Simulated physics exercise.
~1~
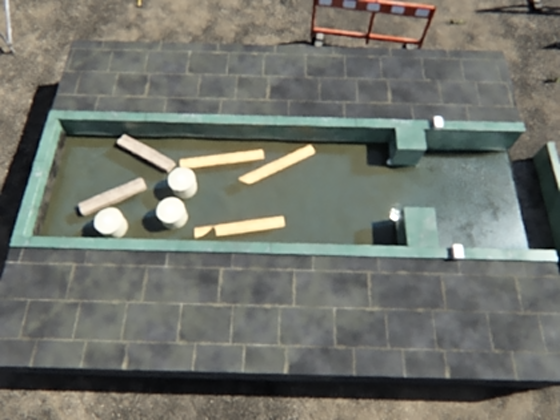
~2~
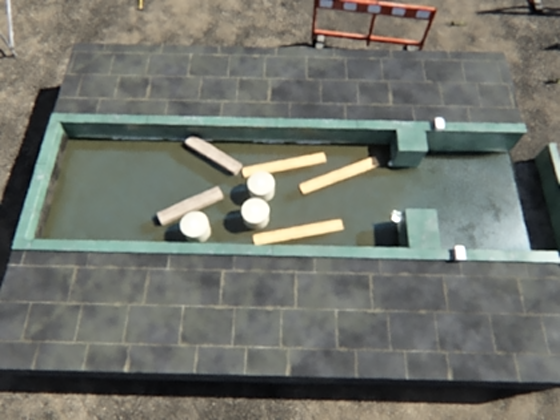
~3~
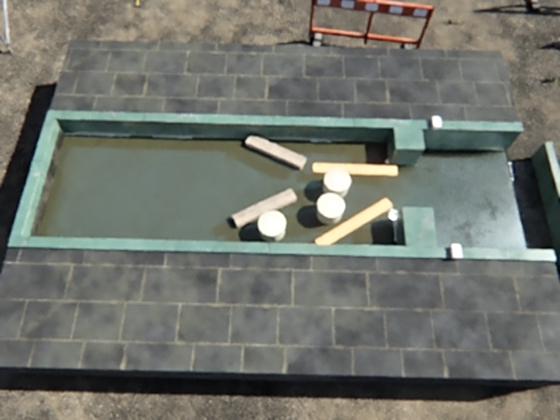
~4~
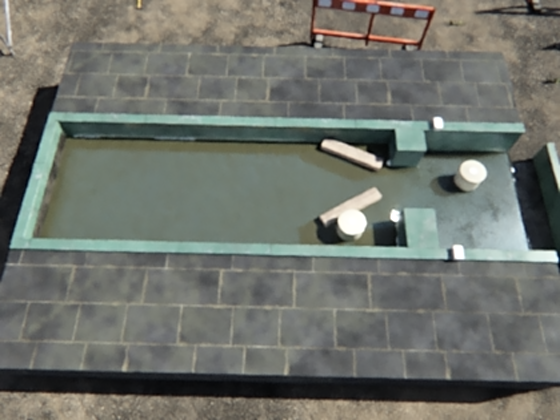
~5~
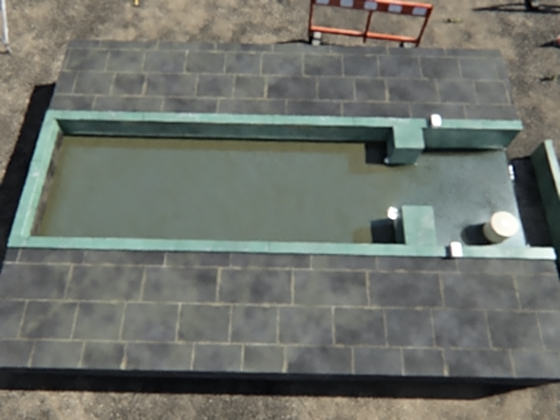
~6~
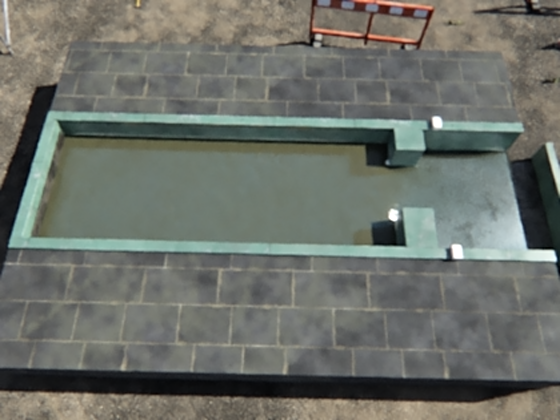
The clip shows a green-walled channel of murky water set in dark paving, where yellow and brownish planks and white round floats drift steadily right, bunch near a narrow gap, pass through it, and disappear one after another, leaving the water empty.
